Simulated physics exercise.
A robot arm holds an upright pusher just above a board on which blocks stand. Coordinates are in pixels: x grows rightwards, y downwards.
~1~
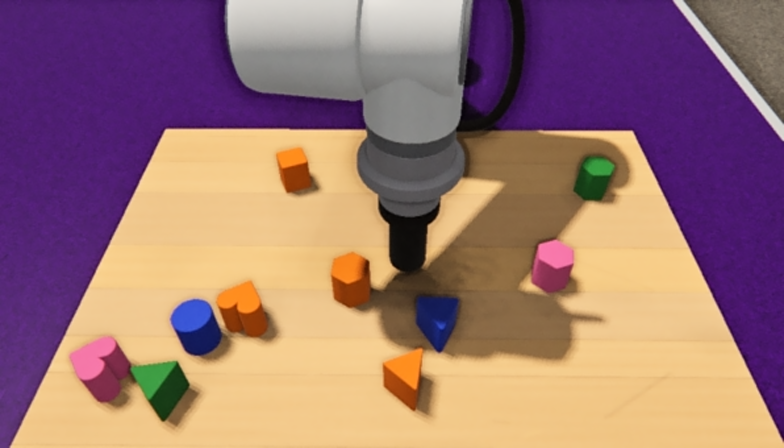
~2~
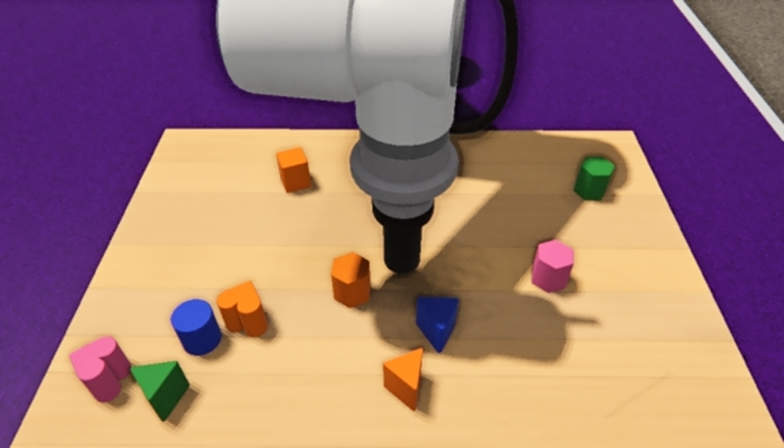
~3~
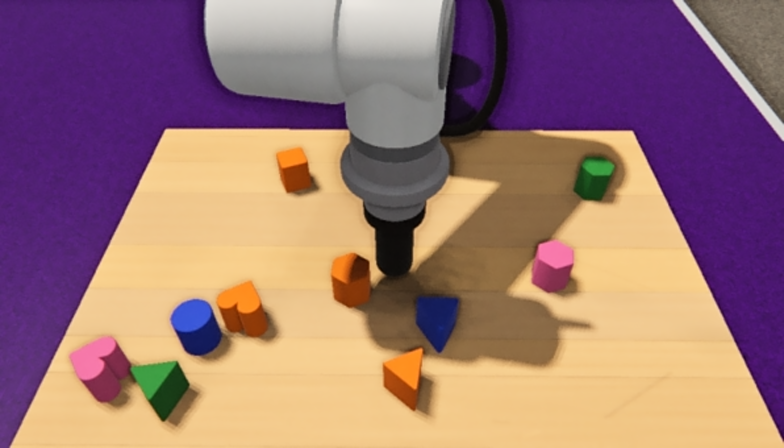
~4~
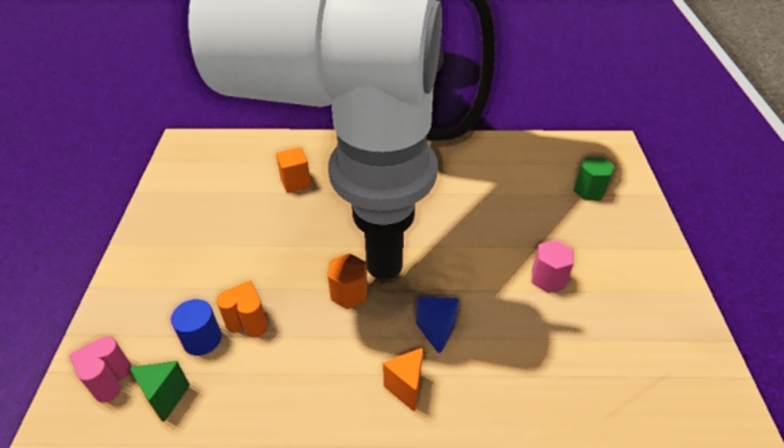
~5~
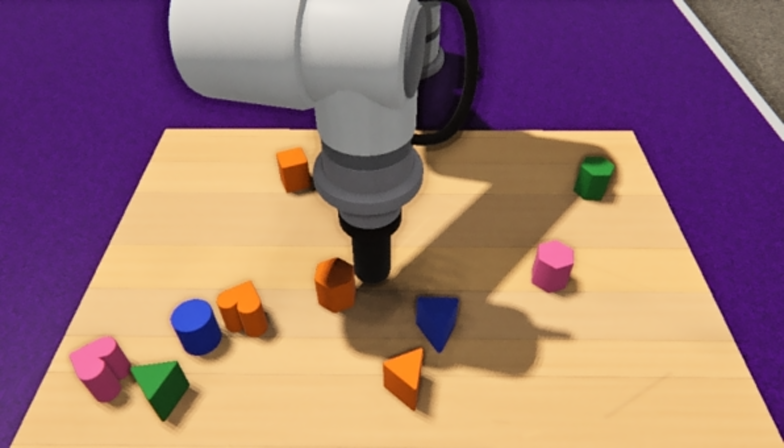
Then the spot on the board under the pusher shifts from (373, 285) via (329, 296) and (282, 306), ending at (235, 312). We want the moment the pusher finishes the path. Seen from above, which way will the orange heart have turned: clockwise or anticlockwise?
From above, clockwise.
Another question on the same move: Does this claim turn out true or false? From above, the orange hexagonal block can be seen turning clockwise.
False
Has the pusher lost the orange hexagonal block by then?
I'd say yes.
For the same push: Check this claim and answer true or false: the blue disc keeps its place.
Answer: False.
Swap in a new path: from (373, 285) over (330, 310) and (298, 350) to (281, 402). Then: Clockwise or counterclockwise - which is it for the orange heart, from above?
Looking down on the board, it turns clockwise.
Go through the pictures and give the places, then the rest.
Lower end of the pusher (407, 260), tops of blocks, blue disc (191, 314), orange heart (240, 297), orange hexagonal block (350, 267), blue triangular block (439, 308), in the first frame.
Pusher (402, 261), blocks as before, in the second frame.
Pusher (394, 264), blocks as before, in the third frame.
Pusher (385, 267), orange hexagonal block (347, 268), in the fourth frame.
Pusher (372, 271), blue disc (191, 314), orange heart (240, 297), orange hexagonal block (334, 272), blue triangular block (439, 308), in the fifth frame.
What follows on the original path. One third of the way, pusher (326, 282); orange hexagonal block (287, 287), turned 15° anticlockwise.
Two thirds of the way, pusher (278, 292); blue disc (176, 317); orange heart (215, 305), turned 35° clockwise; orange hexagonal block (252, 310), turned 65° anticlockwise.
At the end, pusher (230, 298); blue disc (162, 322); orange heart (199, 313), turned 60° clockwise; orange hexagonal block (242, 318), turned 100° anticlockwise; blue triangular block not moved.
